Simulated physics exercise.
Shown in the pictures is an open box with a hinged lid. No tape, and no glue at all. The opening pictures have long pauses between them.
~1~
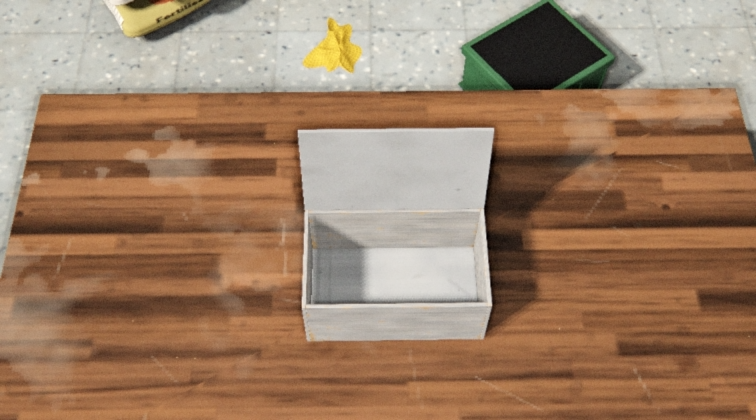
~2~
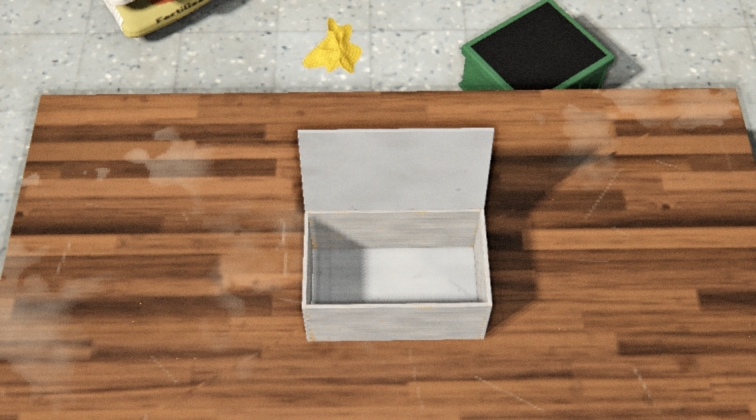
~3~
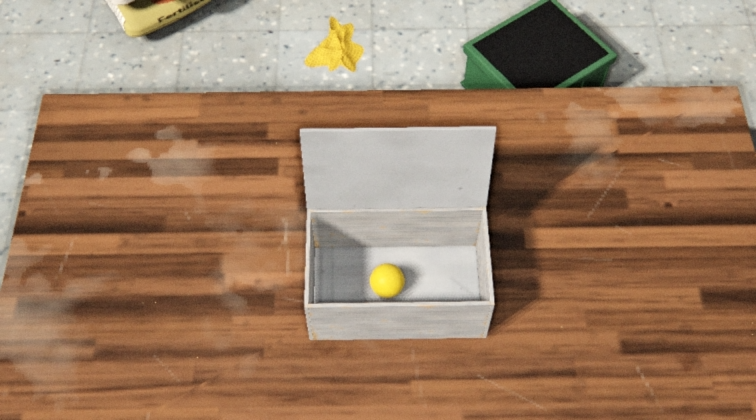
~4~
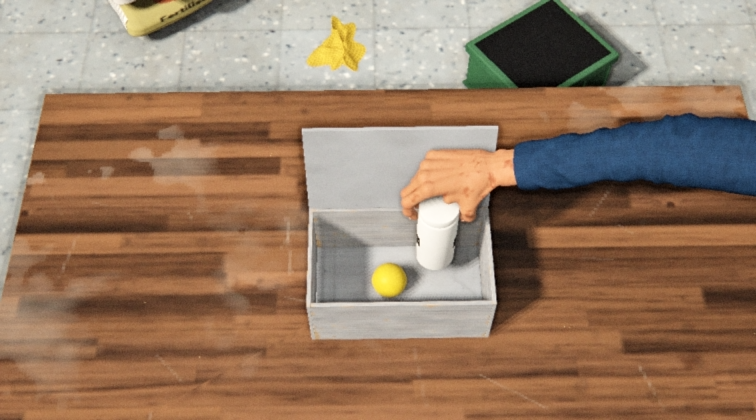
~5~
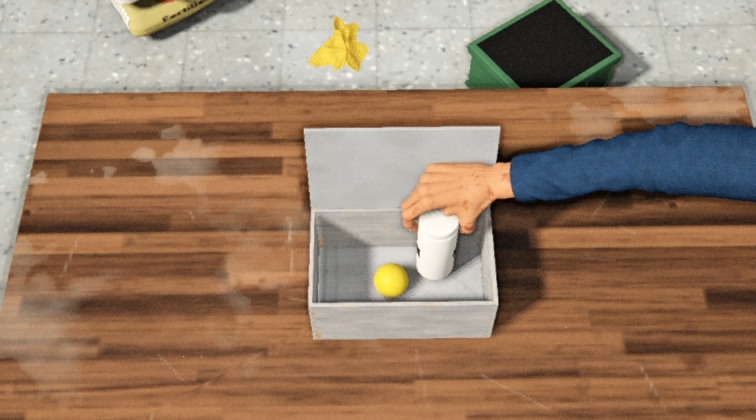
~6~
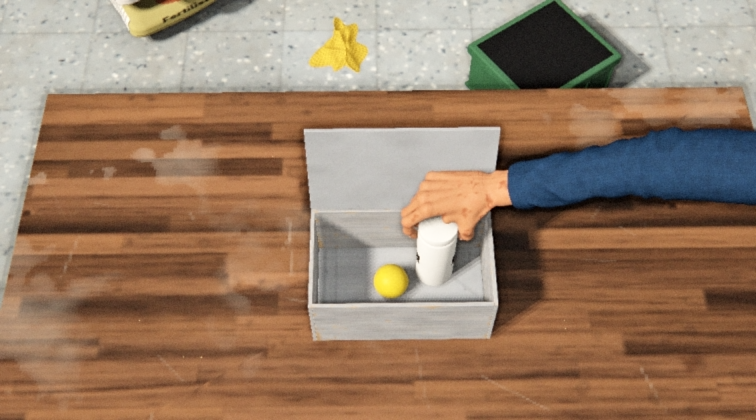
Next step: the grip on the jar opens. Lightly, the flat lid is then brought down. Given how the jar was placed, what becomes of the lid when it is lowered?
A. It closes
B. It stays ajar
Answer: B.
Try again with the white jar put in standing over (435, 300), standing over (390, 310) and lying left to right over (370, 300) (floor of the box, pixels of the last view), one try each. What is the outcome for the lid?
Attempt one, it is left gaping; attempt two, it settles down; attempt three, it settles down.
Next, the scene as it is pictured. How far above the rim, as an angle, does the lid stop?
It stays some 60° above the rim.
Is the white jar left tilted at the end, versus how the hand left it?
By the end the white jar has kept its angle.
Then, 1.10 s on from there, lid starting down.
Then, 1.40 s on from there, lid 76° above the rim.
Then, 1.60 s on from there, lid 59° above the rim.
In the end, lid 58° above the rim; both unmoved. At the end, from the last picture's camera, white jar near (436, 249).
